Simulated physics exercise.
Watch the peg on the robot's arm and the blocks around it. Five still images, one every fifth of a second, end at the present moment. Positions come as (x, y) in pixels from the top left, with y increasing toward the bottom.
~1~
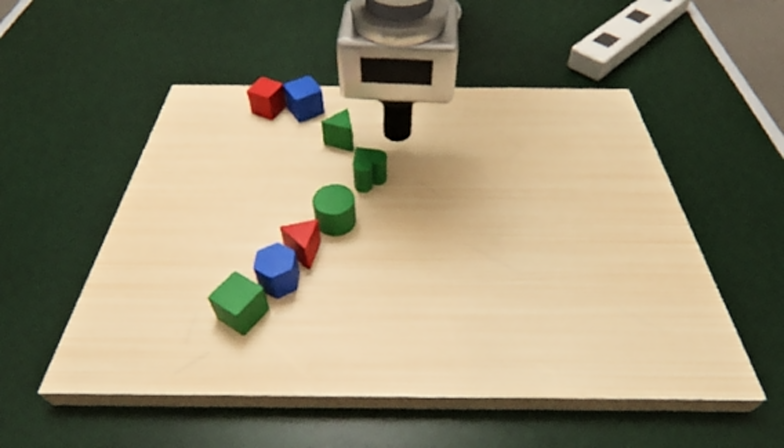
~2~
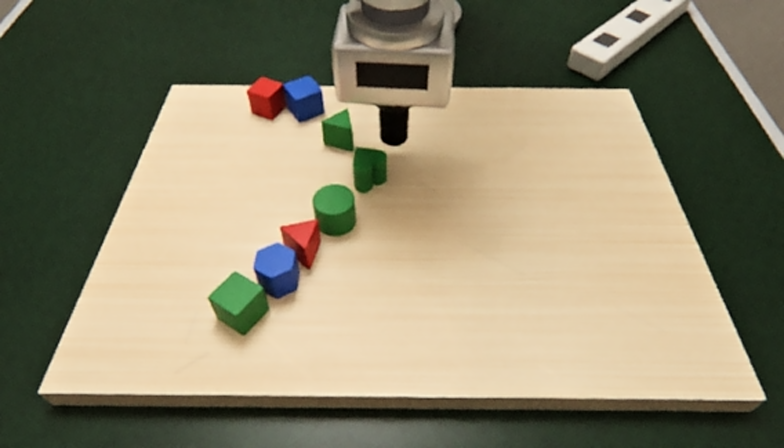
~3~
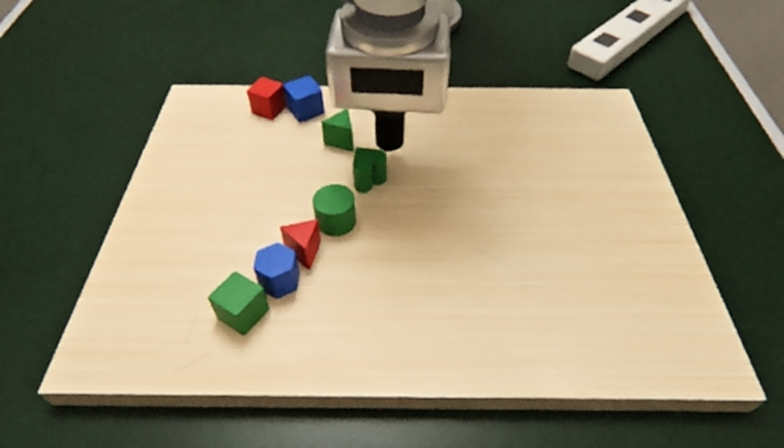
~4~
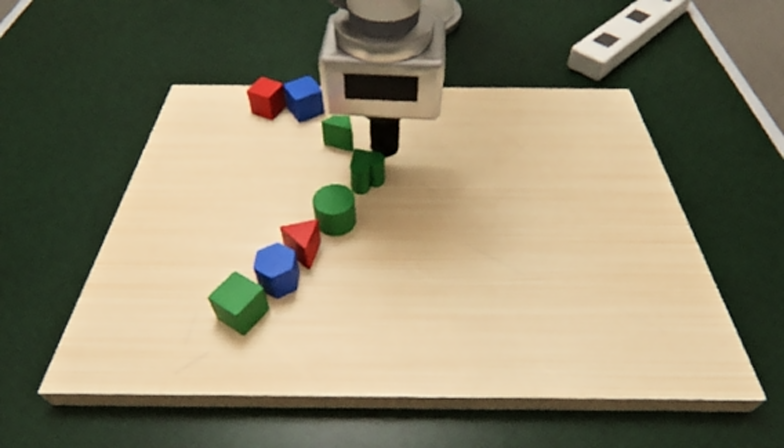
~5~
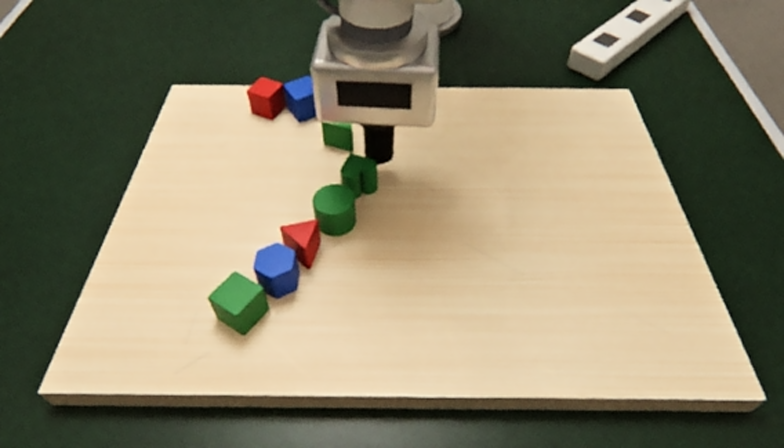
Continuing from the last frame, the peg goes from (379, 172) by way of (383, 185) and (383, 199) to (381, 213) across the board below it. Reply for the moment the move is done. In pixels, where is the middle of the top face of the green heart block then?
The point I'd pick in the picture is (352, 178).
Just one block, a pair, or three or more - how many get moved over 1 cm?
I predict one.
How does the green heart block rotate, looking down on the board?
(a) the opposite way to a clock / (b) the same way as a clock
b: The same way as a clock.
Halfway along, peg (383, 177); green heart block (354, 176), turned 60° clockwise.
At the end, peg (381, 197); green disc (331, 200); green triangle unmoved; green heart block (352, 178), turned 70° clockwise.
